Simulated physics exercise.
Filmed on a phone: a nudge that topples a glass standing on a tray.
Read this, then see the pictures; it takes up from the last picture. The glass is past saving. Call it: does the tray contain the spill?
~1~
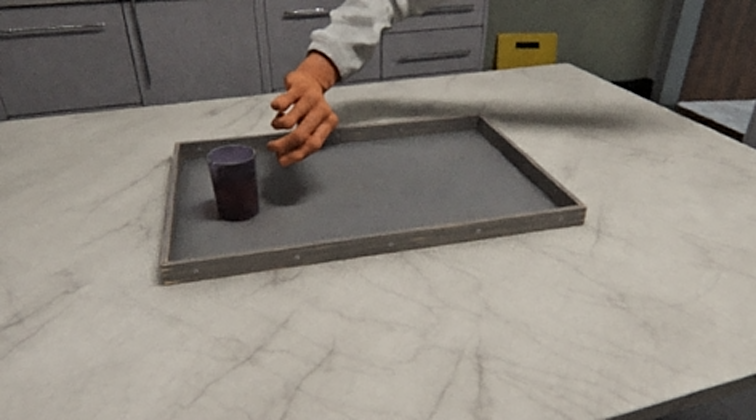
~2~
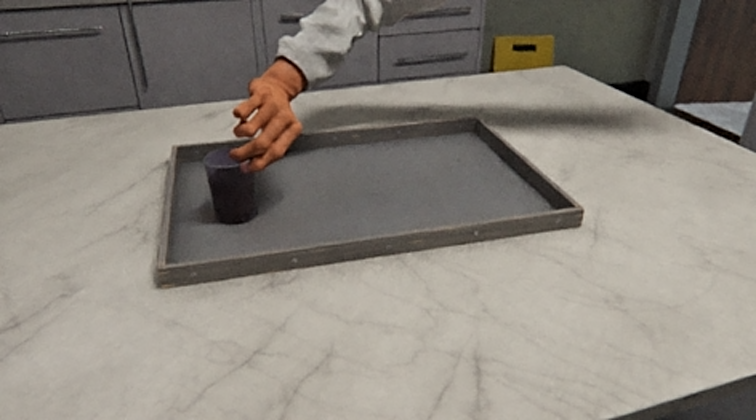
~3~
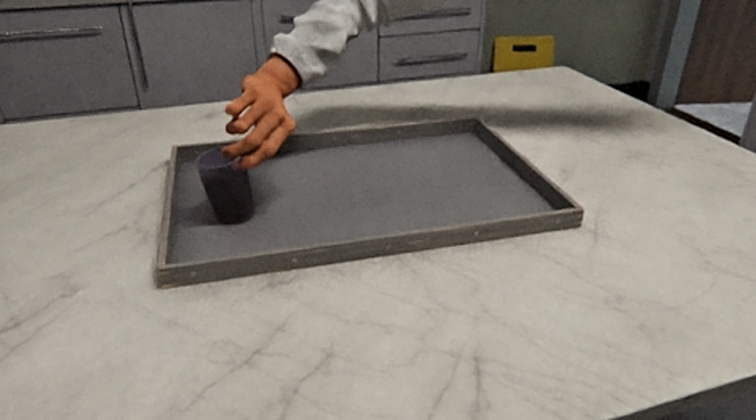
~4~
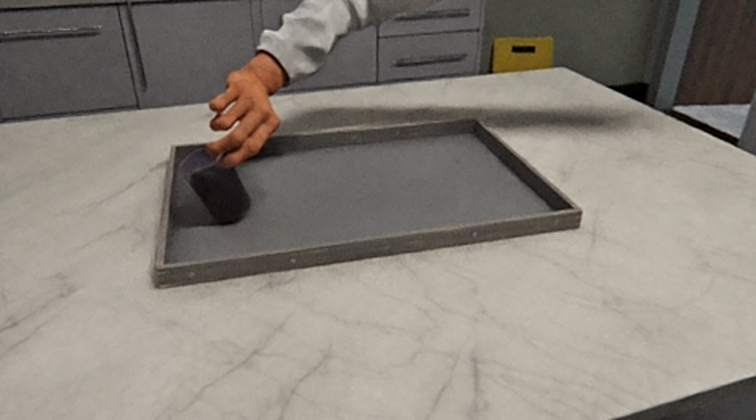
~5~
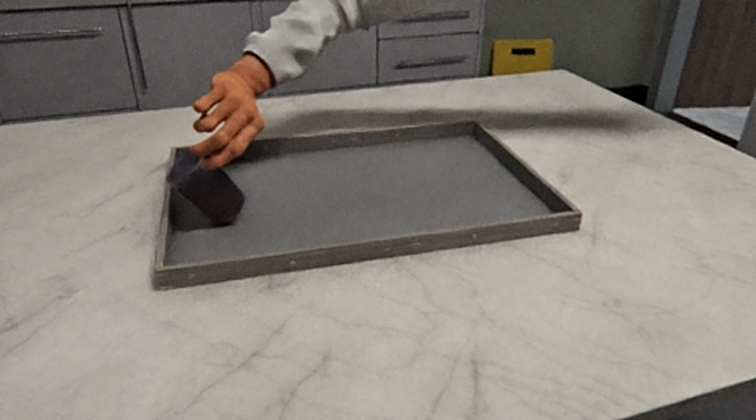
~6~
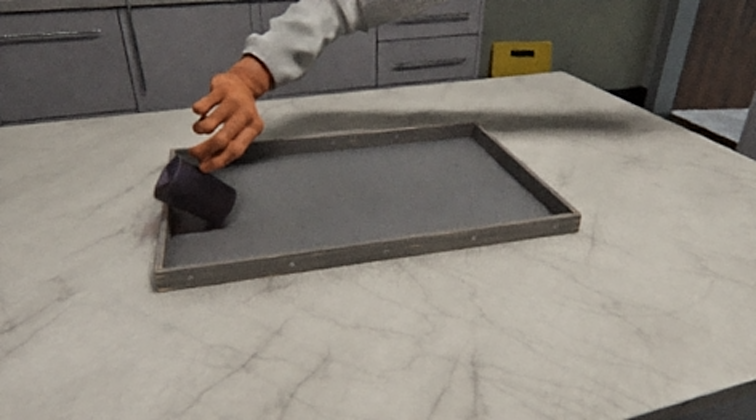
It does not.
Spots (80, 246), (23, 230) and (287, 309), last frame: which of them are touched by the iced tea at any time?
Going through them: Spilled on for the first, spilled on for the next, spill-free for the last.
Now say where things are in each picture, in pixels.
In the first frame, it stands upright; glass (235, 182) about two thirds full; tray (399, 229).
In the second frame, fingers against its side; glass about two thirds full, surface at (231, 178).
In the third frame, fingers against its side; glass (227, 184) about two thirds full.
In the fourth frame, fingers against its side; glass (217, 183) tipped 20°; tray (395, 233).
In the fifth frame, fingers against its side; glass (207, 186) tipped 35°.
In the sixth frame, it is falling; glass (195, 191) tipped 50°.
A moment on, the glass lies across the rim; the puddle covers about as much as a plate; it spreads outside the tray.
Further on, the puddle covers about as much as a tray; it spreads outside the tray.
When it is over, the puddle covers about as much as a tray; it spreads outside the tray.
